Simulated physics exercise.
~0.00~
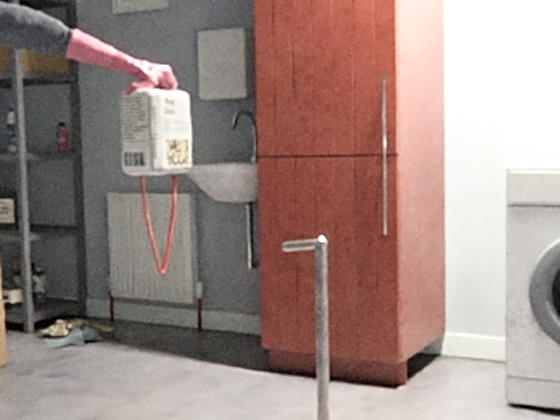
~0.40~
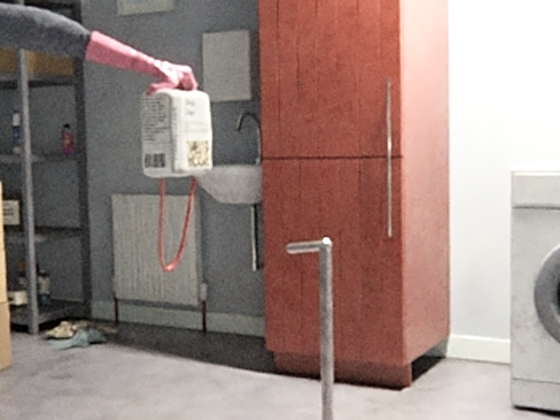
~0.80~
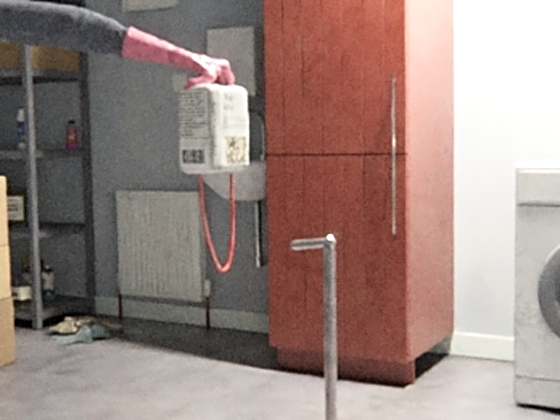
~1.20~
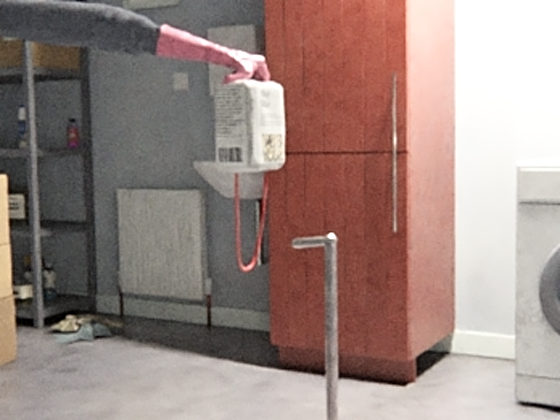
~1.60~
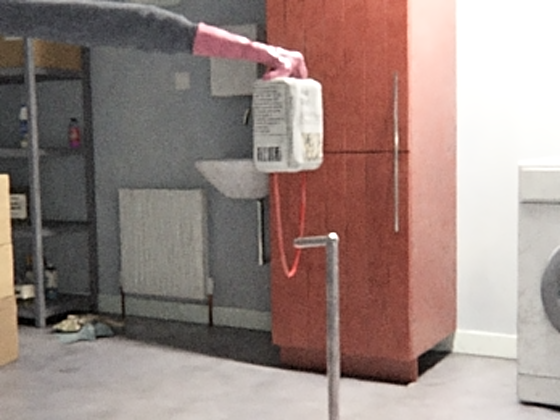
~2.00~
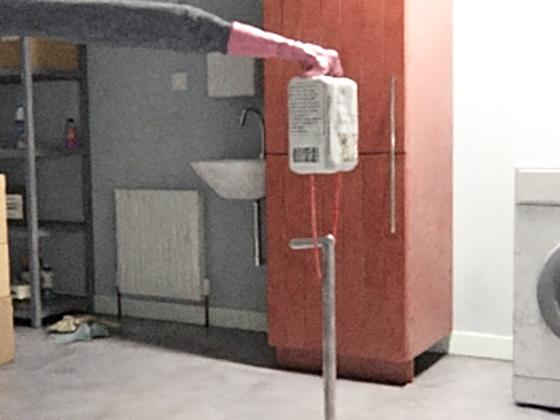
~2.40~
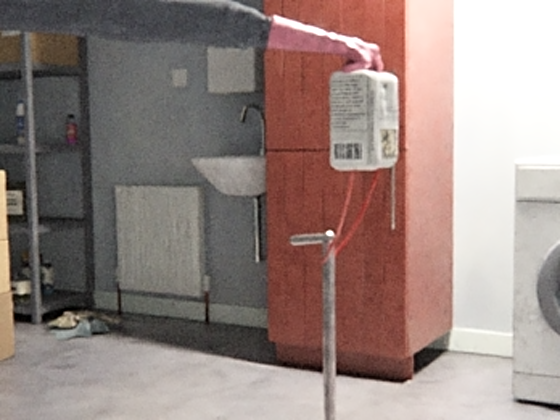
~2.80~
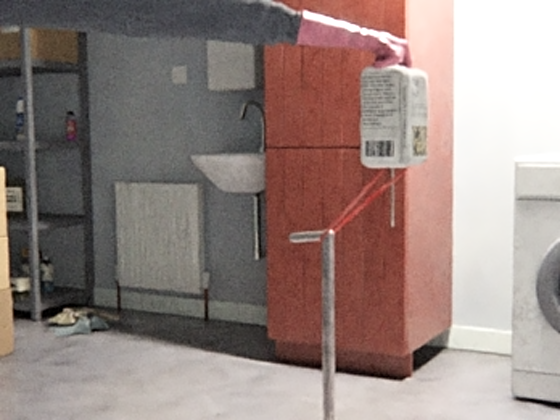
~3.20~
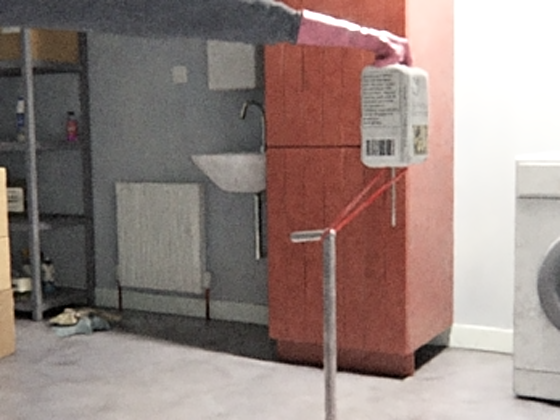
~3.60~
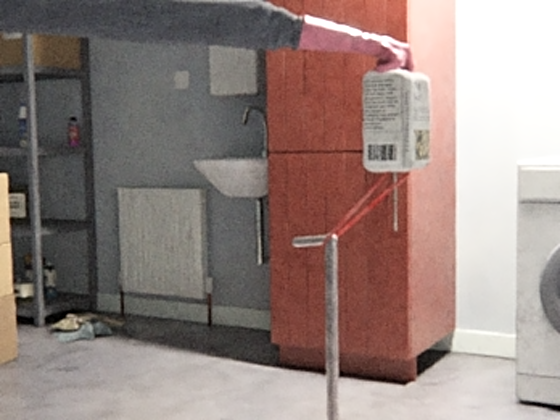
An arm in a dark grey sleeve and pink glove reaches in from the upper left, holding a white sack with a red loop dangling beneath it, seen from the side by a slightly swaying camera. Behind stand grey shelves, a radiator, a small sink, a tall red cabinet and a white washing machine at the right. The hand carries the upright sack rightward toward a metal post with a sideways hook. The hanging loop meets the post as the sack passes above it. The loop pulls slantwise and tight, and sack and hand stop to the right, snagged.
